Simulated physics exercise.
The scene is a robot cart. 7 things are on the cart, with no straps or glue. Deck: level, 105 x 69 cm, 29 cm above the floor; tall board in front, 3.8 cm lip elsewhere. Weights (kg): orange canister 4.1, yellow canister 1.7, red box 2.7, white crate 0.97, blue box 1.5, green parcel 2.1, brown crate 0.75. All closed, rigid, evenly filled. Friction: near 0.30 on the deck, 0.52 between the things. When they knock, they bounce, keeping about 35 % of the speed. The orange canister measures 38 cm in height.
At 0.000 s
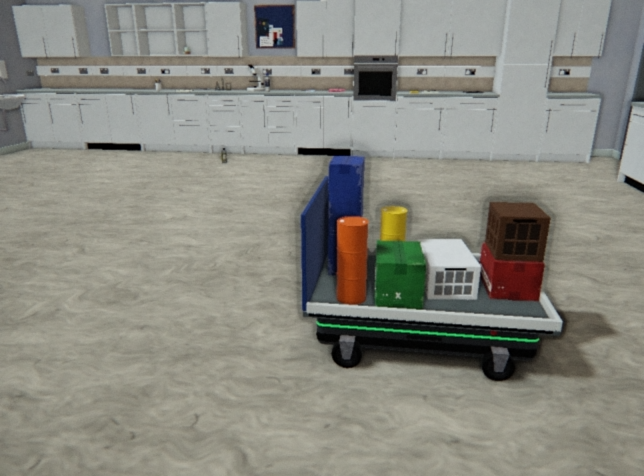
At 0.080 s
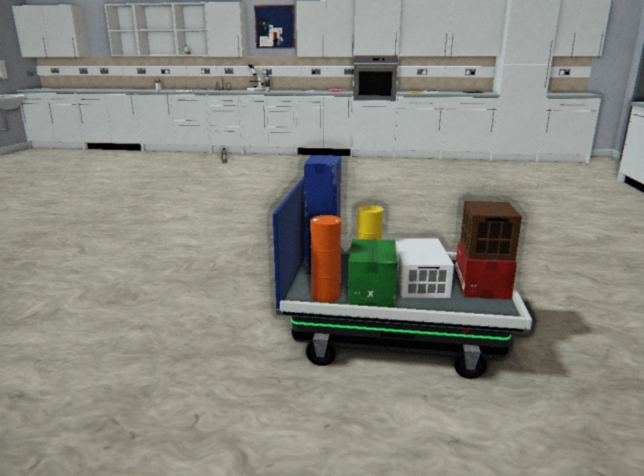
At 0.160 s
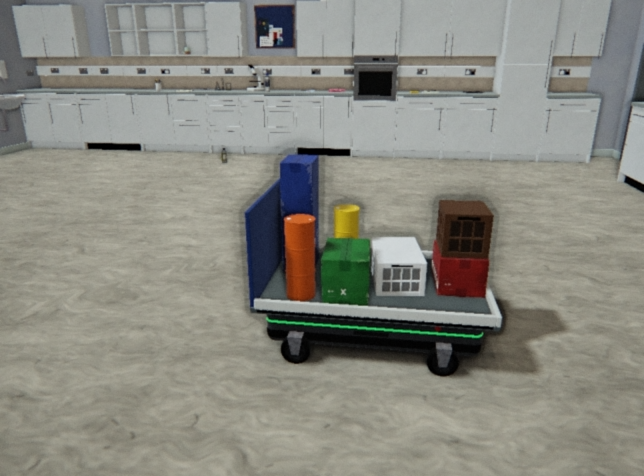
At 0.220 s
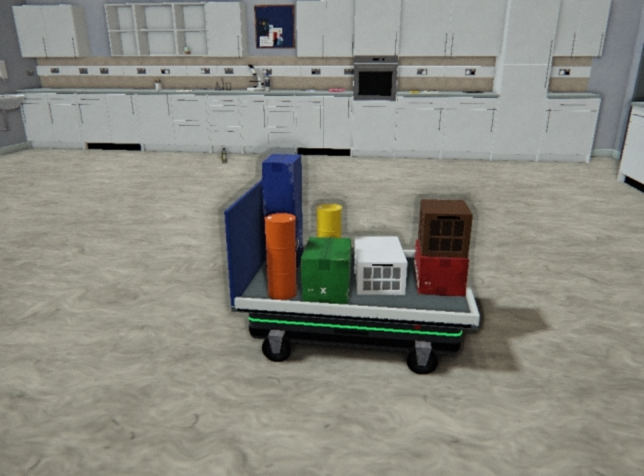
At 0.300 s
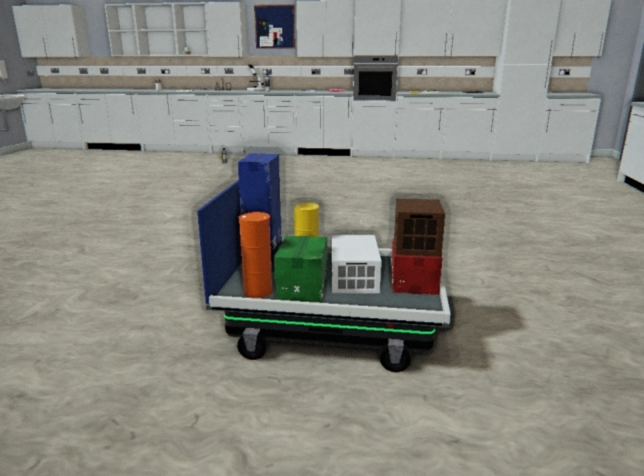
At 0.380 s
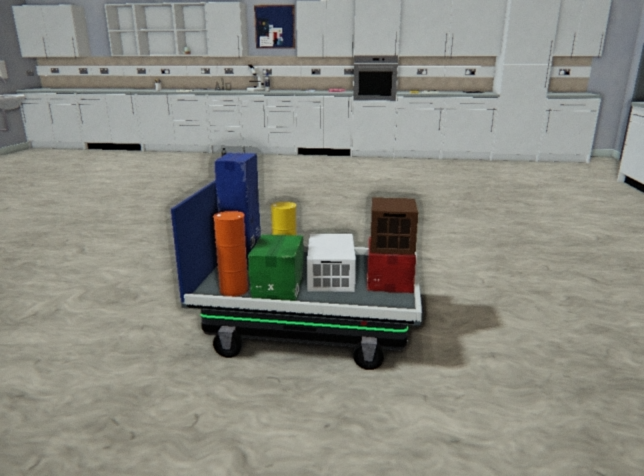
A robot cart carrying a tall blue board, colored boxes, crates and two canisters rolled steadily to the left across a kitchen floor, and its load stayed in place while it moved.
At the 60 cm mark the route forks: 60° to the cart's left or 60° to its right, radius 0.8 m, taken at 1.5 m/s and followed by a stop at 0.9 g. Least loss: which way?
Right.
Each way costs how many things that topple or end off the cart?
Steering left costs 3, steering right costs 2.
Turning left. At 0.78 s, cart has run 117 cm, turned 30°; orange canister slid 25 cm near (99, 265); yellow canister leaning 6° near (153, 243); blue box leaning 27°.
After 1.18 s, cart has run 177 cm, turned 60°; yellow canister and blue box now off the cart; orange canister leaning 51°; green parcel slid 21 cm.
After 1.48 s, cart has run 187 cm, turned 60°, stopped; orange canister on its side; green parcel slid 21 cm; brown crate slid 21 cm.
By the end (2.0 s), off the cart, yellow canister and blue box; tipped over on the cart, orange canister; not toppled but over 10 cm from the start, red box, white crate, green parcel and brown crate.
Turning right instead, orange canister and blue box tipped over or off the cart, 2 of 7 in all.
